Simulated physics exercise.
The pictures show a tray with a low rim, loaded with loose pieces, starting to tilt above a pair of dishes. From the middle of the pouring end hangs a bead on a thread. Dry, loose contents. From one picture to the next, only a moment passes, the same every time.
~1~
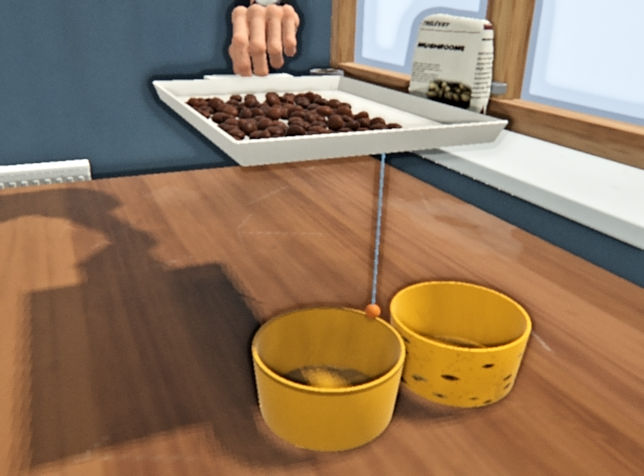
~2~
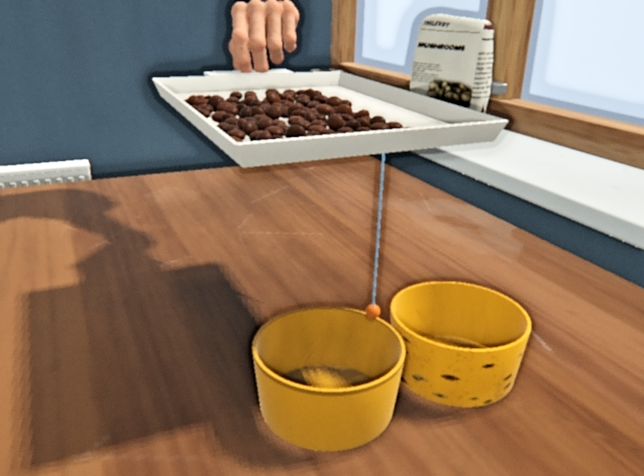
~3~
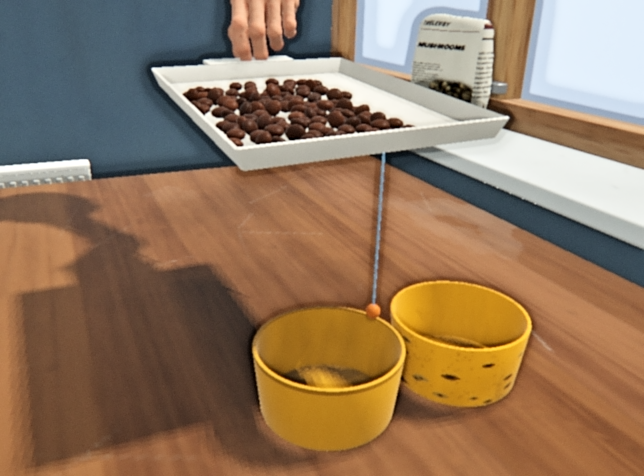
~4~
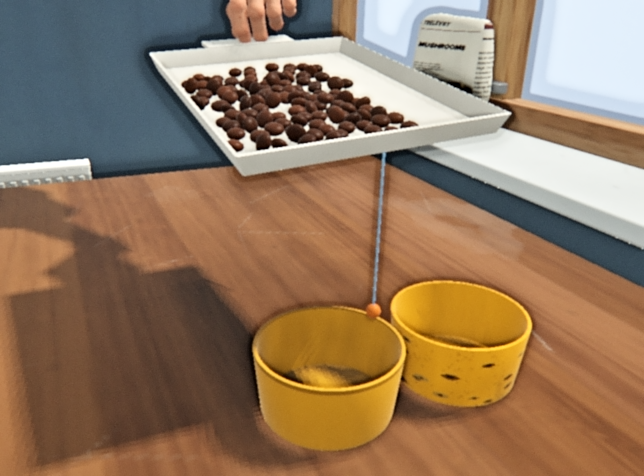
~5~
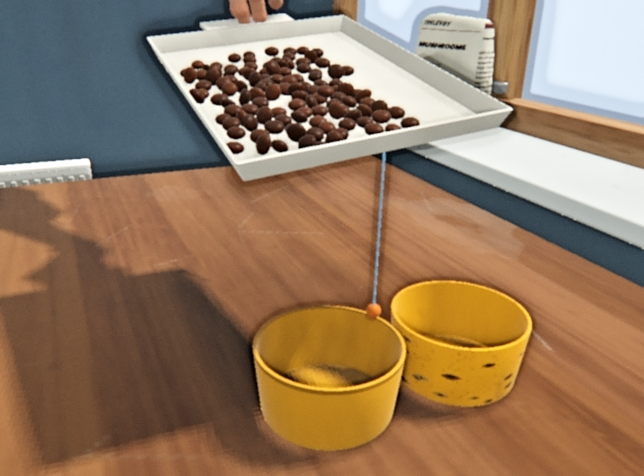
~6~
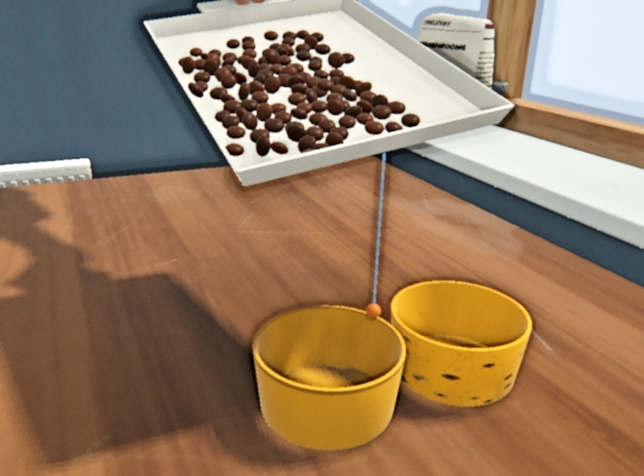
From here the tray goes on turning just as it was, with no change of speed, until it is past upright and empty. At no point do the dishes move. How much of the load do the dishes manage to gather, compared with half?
They gather less than half of it.
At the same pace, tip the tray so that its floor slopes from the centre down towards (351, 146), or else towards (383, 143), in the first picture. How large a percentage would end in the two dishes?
In order, 40 in a hundred and 40 in a hundred.
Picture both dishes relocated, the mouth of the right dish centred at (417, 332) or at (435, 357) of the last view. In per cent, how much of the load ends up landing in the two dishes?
About 90 and 80 per cent respectively.
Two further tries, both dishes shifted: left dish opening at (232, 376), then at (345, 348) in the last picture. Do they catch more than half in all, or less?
Well, it comes to a greater portion at first and a lesser portion after that.
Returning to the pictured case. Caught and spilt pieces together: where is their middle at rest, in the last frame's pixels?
At about (249, 437), give or take.
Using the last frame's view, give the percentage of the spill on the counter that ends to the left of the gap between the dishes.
It comes out at roughly 100 percent.
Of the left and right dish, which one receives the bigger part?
The one to the left.
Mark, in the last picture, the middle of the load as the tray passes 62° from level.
Somewhere about (283, 125).
Shortly afterwards, tray tipped steeply; all but a few on the tray; only a few in the air.
Next, tray tipped past a quarter turn; near a third in the left dish; near two thirds outside both; a little in the air.
Some moments later, tray tipped past a quarter turn; near a third in the left dish; near two thirds outside both.
In the end, tray tipped past a quarter turn; near a third in the left dish; none at all in the right dish; near two thirds outside both.
